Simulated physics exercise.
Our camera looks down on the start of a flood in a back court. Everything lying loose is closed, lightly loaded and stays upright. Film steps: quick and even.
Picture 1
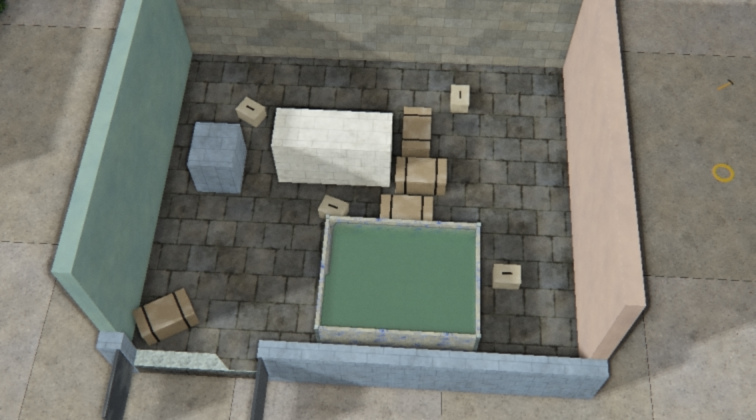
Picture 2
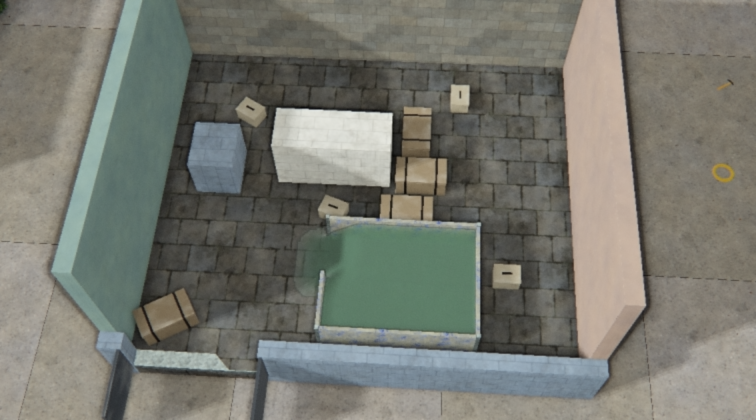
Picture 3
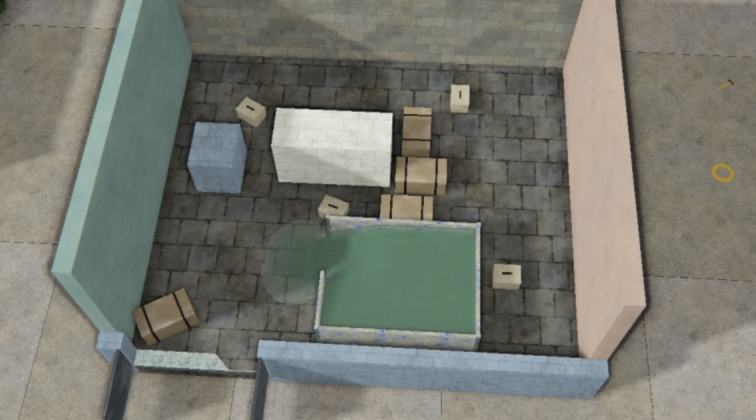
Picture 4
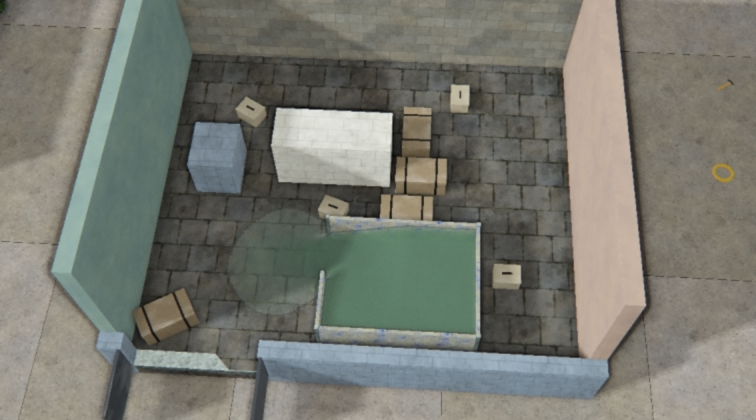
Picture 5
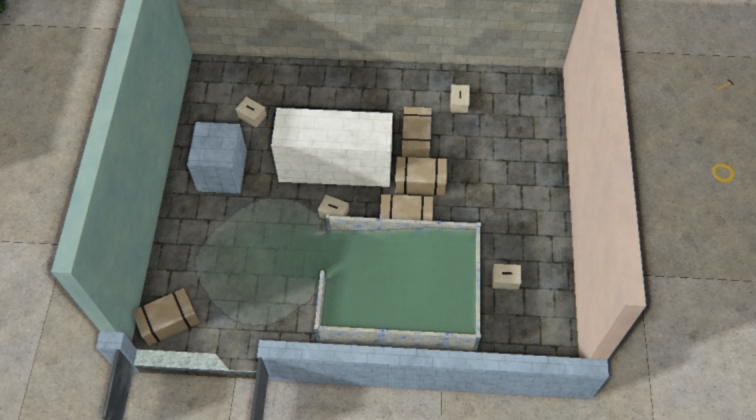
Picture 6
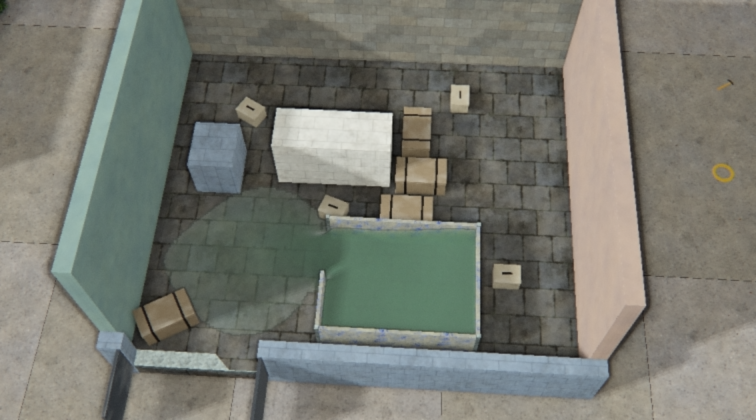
In this clip, a walled court seen from above holds scattered boxes, a white block and a blue one; green water leaves the left side of a raised tank and spreads leftward across the paving while the boxes stay still.
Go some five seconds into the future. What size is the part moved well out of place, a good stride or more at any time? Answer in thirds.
Less than a third.
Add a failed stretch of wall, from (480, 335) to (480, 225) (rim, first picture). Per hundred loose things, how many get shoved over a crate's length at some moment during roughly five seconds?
Close to 50 in a hundred.
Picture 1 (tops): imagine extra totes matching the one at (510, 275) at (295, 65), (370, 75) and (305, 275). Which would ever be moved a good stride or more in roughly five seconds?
Okay, in order the twins go nowhere much, nowhere much, a long way.
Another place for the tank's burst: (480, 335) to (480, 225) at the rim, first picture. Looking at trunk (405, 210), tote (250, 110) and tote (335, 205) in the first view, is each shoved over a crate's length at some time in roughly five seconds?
First under that mark, then under that mark, then under that mark.
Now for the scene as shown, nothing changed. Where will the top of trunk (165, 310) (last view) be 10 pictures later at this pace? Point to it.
I'd expect it around (166, 343).
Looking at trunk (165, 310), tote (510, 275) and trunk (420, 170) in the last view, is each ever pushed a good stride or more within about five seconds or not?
Item one went the distance, item two stayed under the mark, item three stayed under the mark.
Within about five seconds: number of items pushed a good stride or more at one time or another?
1 in total.
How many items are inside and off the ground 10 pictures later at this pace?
It works out to 0.
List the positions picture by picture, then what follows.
A trunk at (407, 208), on the bottom; a tote at (460, 95) rests on the ground; 0 of 8 have shifted, in the first frame.
A trunk at (407, 208), on the bottom; a tote at (460, 95) rests on the ground; 0 of 8 have shifted, in the second frame.
A trunk at (407, 208), on the bottom; a tote at (460, 95) rests on the ground; 0 of 8 have shifted, in the third frame.
A trunk at (407, 208), on the bottom; a tote at (460, 95), on the bottom; 0 of 8 have shifted, in the fourth frame.
A trunk at (407, 208), on the bottom; a tote at (460, 95) rests on the ground; 0 of 8 have shifted, in the fifth frame.
A trunk at (407, 208), on the bottom; a tote at (460, 95) rests on the ground; 0 of 8 have shifted, in the sixth frame.
A moment on, 0 of 8 are well off their spots; 0 afloat.
Next, 1 of 8 are well off their spots; 0 afloat.
Later, 1 of 8 are well off their spots; 0 afloat.
In the end, 1 of 8 are well off their spots, and 1 have been at some point; 0 afloat.
